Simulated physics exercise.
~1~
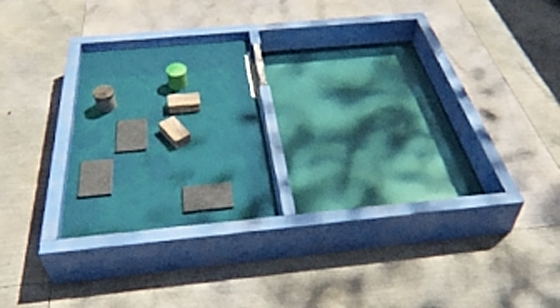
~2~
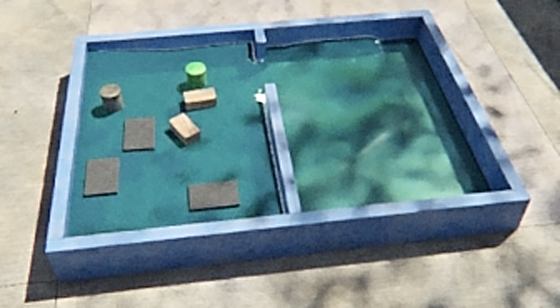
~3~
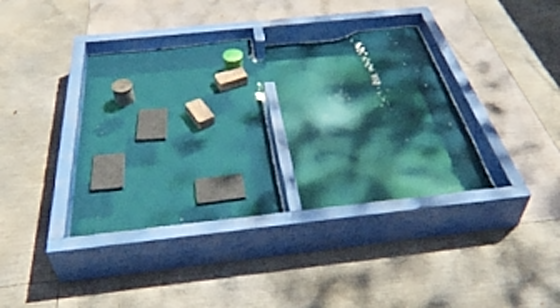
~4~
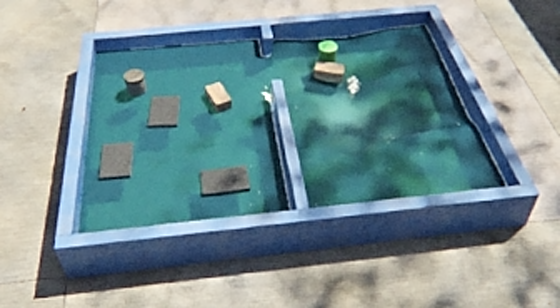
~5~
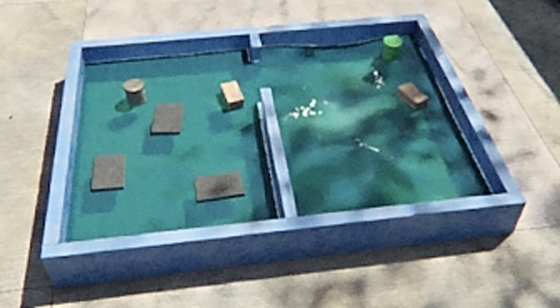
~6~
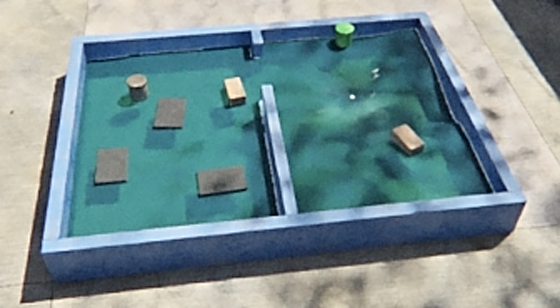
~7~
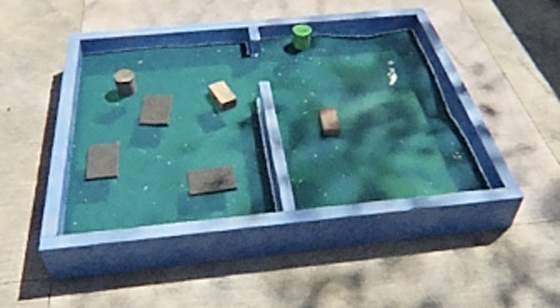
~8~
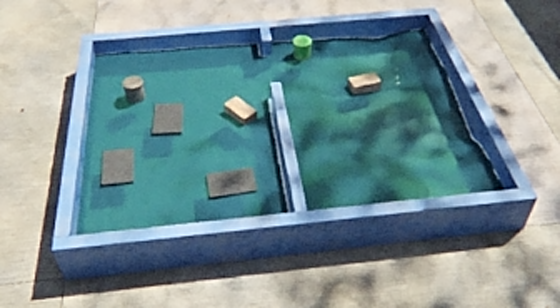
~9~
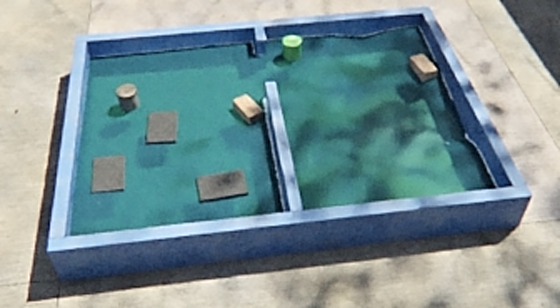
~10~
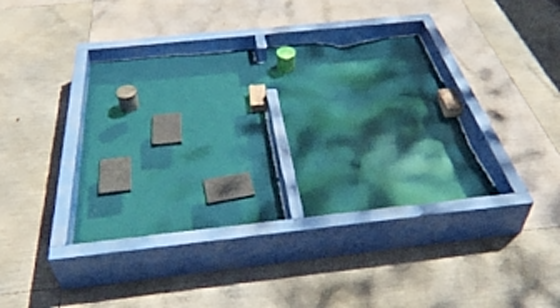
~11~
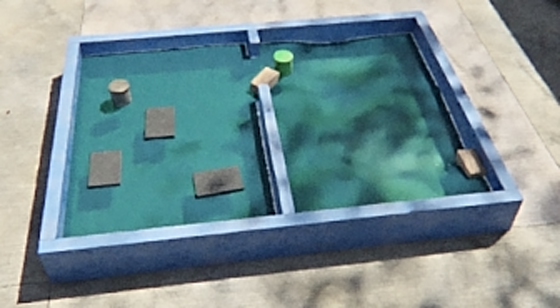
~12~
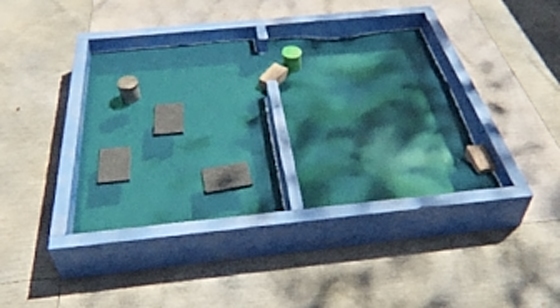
A shallow blue tank stands on sunlit, shadow-dappled pavement, seen from above at a slant, with a divider between two pools of greenish water. In the left pool float a green pail, a brownish pail, two tan blocks and three dark flat ones. A gap opens near the divider's far end, and the green pail and one tan block sweep through. The block circles the right side, then swings around again to the near right corner, while the pail drifts back toward the opening. The other tan block ends against the divider's tip, beside the floating green pail.
